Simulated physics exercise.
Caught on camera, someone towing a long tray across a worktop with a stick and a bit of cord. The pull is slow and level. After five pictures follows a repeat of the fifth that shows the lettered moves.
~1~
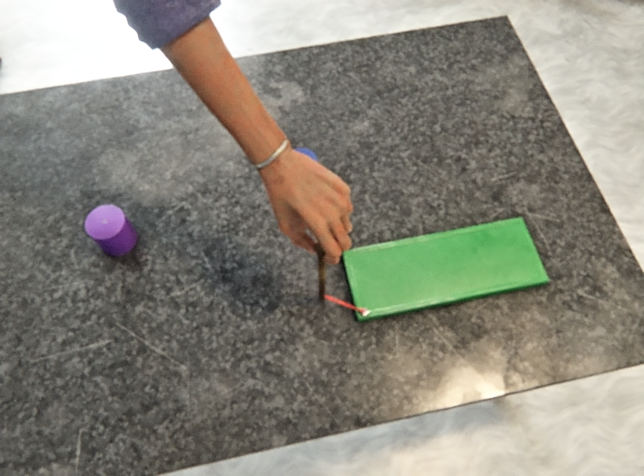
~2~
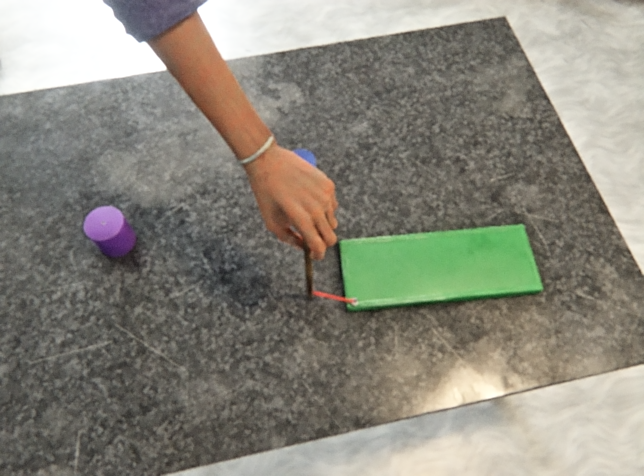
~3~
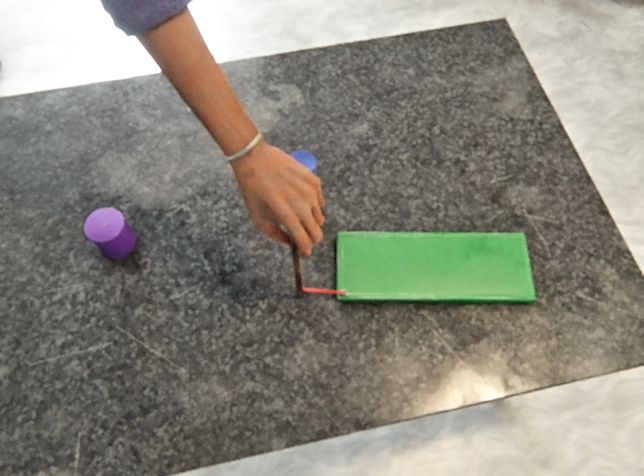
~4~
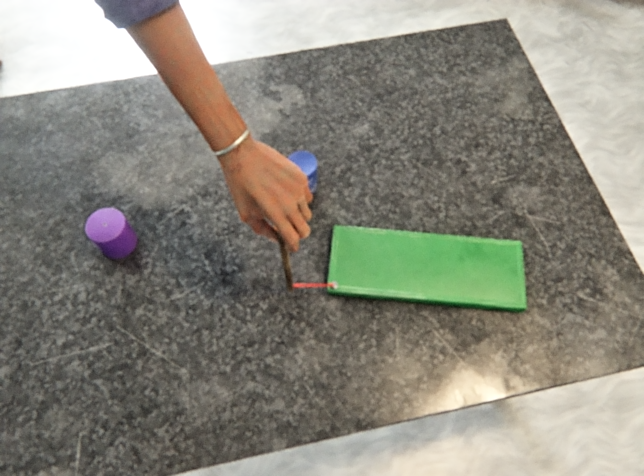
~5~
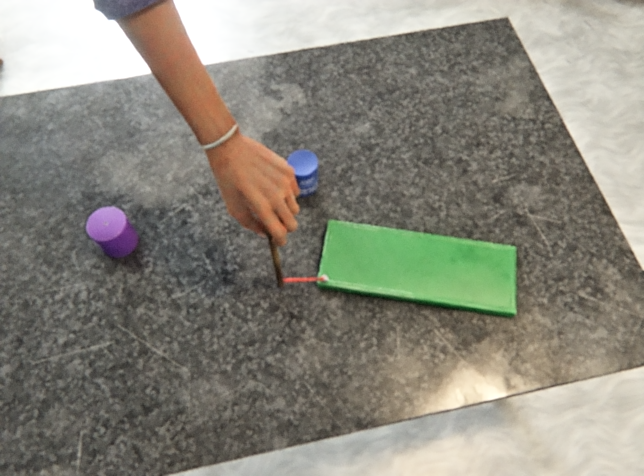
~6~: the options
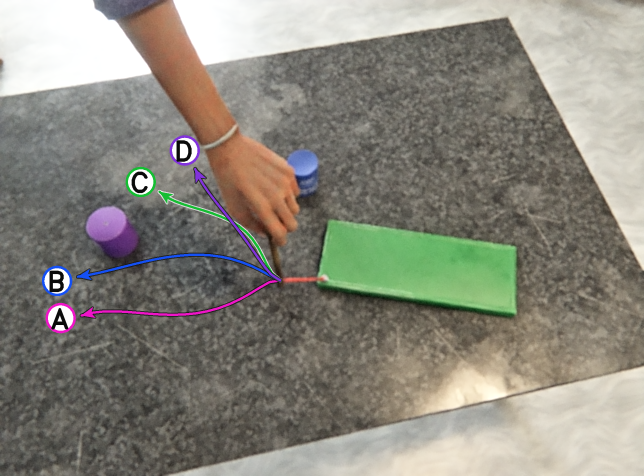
A hand slowly towing a long green tray leftward across a dark worktop with a stick and red cord, the tray swivelling slightly.
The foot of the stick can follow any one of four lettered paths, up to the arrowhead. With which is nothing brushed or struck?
With A nothing is hit.
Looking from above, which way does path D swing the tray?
On that path, clockwise.
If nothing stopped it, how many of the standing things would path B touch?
One.
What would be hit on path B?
The purple tin.
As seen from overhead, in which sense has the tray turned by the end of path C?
Clockwise.
On the marked copy, A from (280, 280) via (184, 315) to (82, 315); B from (280, 280) via (178, 256) to (78, 277); C from (280, 280) via (230, 221) to (160, 192); D from (280, 280) via (230, 220) to (195, 169).
Taking A. A third of the way, foot of the stick (213, 311), middle of the tray (353, 278).
Two thirds of the way, foot of the stick (140, 313), middle of the tray (283, 291).
When it is over, foot of the stick (74, 320), middle of the tray (220, 299); nothing has been touched.
As for the rest, B meets the purple tin; C meets the blue jar; D meets the blue jar.
